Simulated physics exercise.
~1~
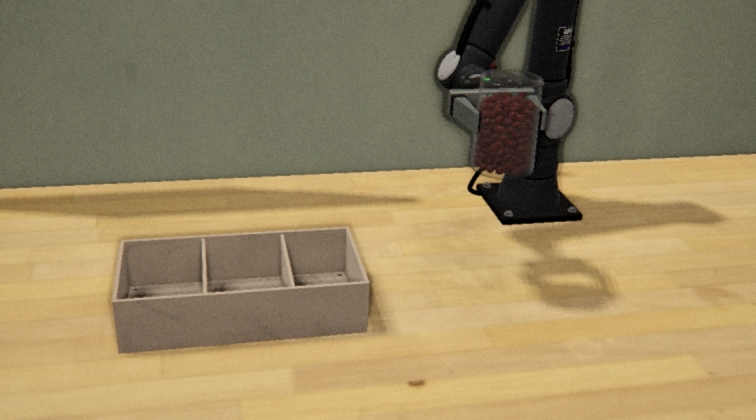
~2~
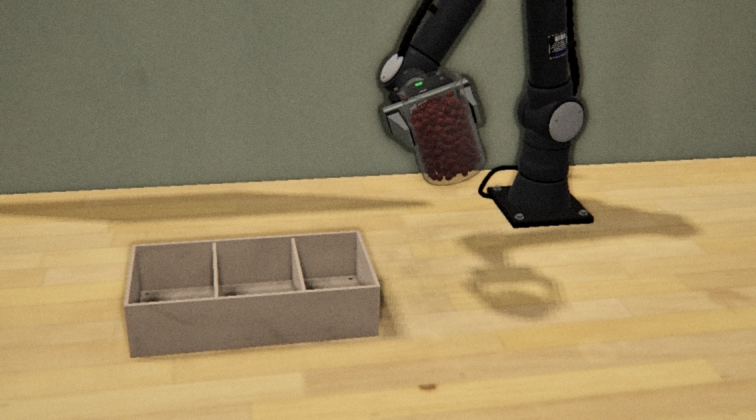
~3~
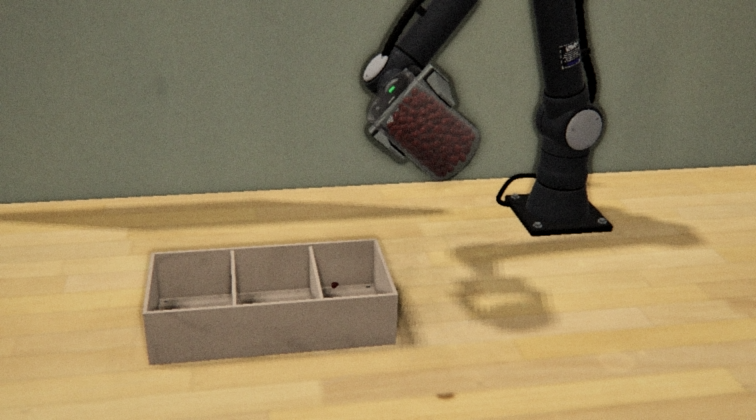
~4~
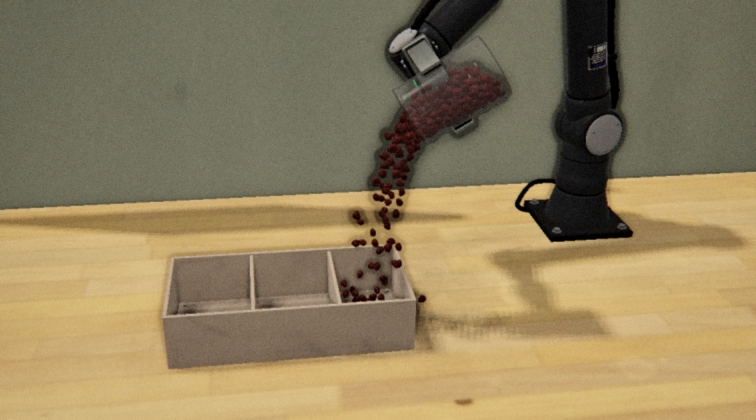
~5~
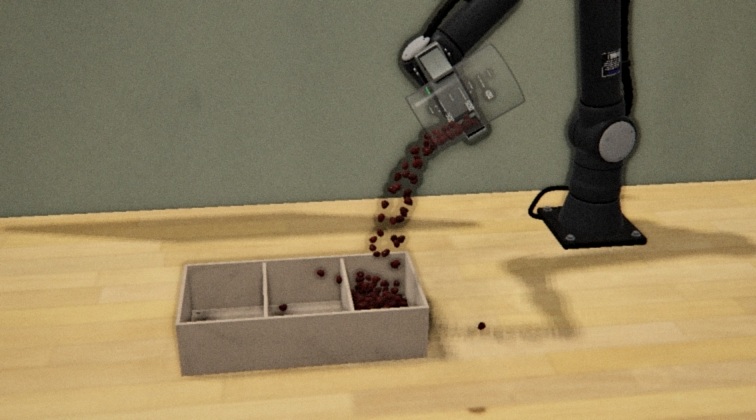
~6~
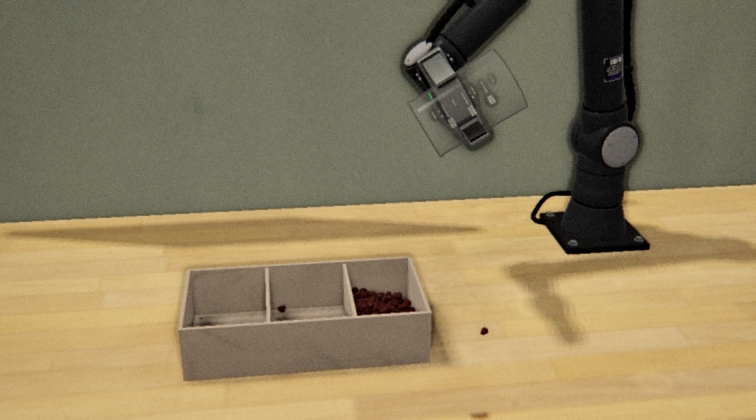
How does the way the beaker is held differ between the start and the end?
At the start the robot arm holds the beaker upright, and at the end it holds it tipped upside down.
A robot arm tips a beaker, pouring red beans mostly into a box's right compartment.
